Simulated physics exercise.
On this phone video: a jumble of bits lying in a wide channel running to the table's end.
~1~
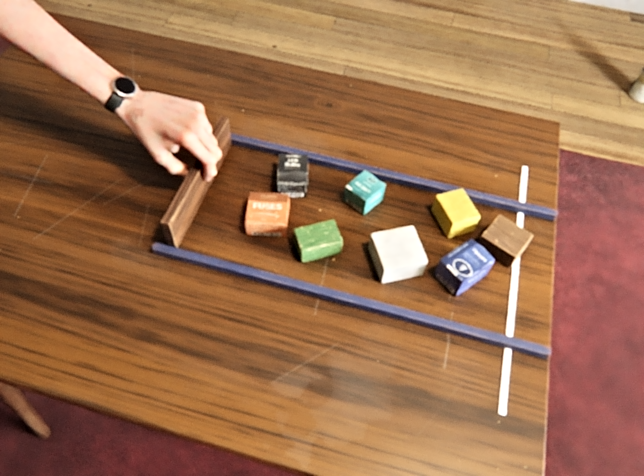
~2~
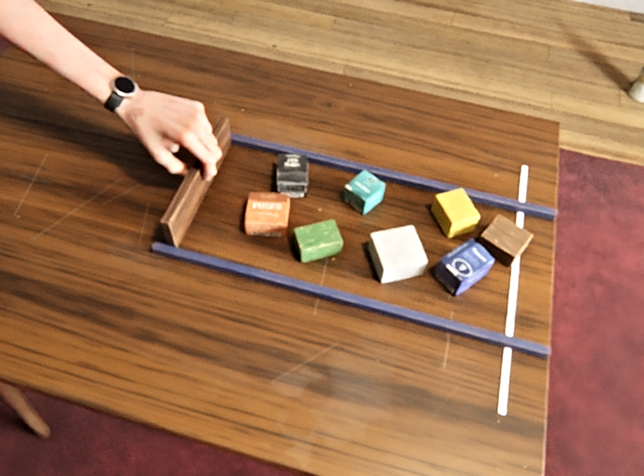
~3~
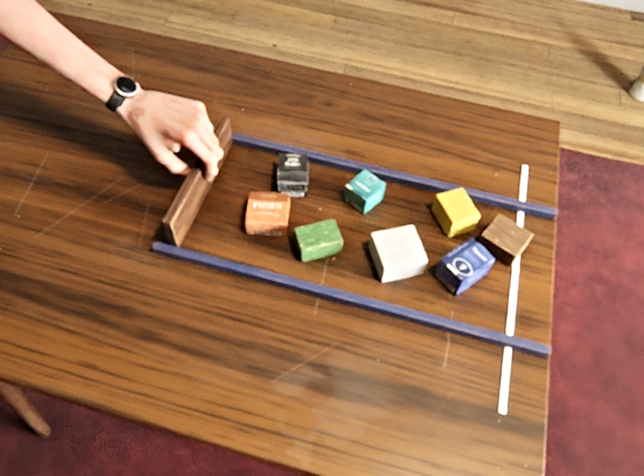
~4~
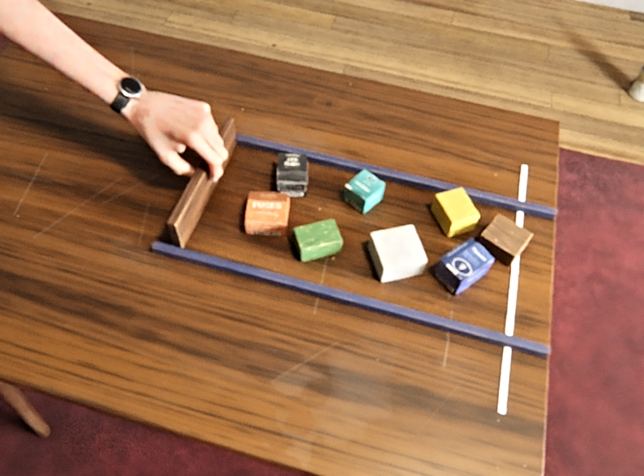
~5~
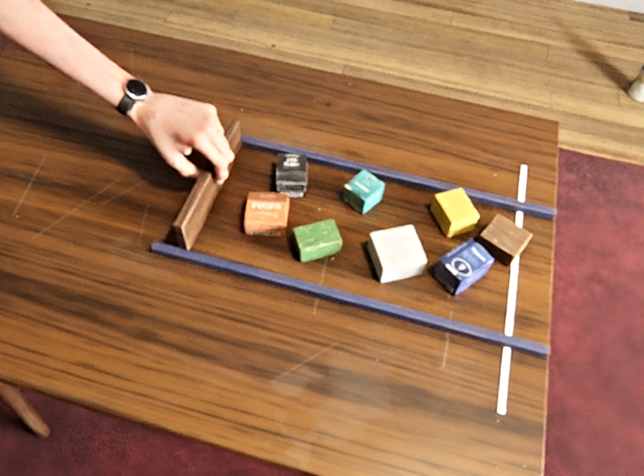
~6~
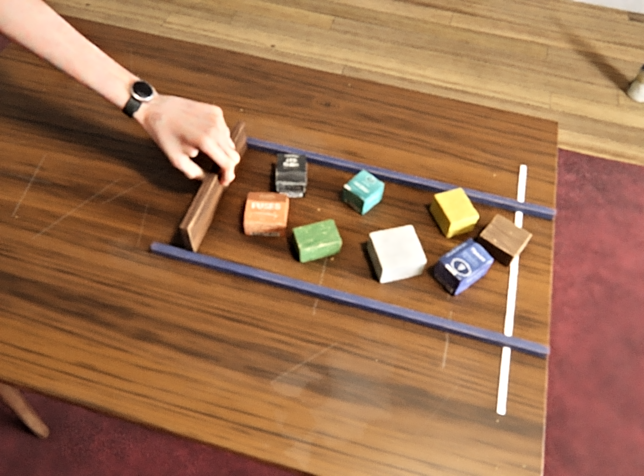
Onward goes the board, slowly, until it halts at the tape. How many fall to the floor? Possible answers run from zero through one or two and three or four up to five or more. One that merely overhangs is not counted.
Off the edge will go five or more.
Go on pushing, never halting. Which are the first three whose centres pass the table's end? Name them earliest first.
The blue box, the brown block, the white block.
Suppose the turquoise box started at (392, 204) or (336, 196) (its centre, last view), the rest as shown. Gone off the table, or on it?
Goes off the end, then goes off the end.
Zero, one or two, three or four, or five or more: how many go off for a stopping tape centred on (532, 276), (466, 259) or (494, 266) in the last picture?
Taking the tapes one after another, the count is more than four, then either three or four, then 5 or more.
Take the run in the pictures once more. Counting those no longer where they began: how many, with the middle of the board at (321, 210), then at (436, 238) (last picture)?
Respectively 6 and 8.
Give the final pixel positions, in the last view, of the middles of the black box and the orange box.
Taking them in turn, first comes (536, 236), then (537, 285).
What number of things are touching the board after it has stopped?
Tally at the end: 2.
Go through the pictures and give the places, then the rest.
In the first frame, brown block (504, 241); blue box (464, 267); yellow block (455, 213); board (200, 180); tape (515, 272).
In the second frame, blue box (463, 267); turquoise box (364, 192).
In the third frame, yellow block (455, 213); white block (397, 254).
In the fourth frame, brown block (504, 240); orange box (268, 213).
In the fifth frame, blue box (463, 267); green block (317, 240).
In the sixth frame, brown block (503, 241); blue box (462, 267); yellow block (454, 213); board (217, 184); tape (514, 271).
Early on, none off yet; brown block at rest near (503, 241); blue box at rest near (464, 267); yellow block at rest near (454, 213).
A while later, none off yet; brown block travelled a little near (527, 247); blue box travelled well along near (558, 287); yellow block travelled about its own width near (494, 226).
Finally, the number that fall off is five or more; lost, green block, turquoise box, white block, yellow block, blue box and brown block.
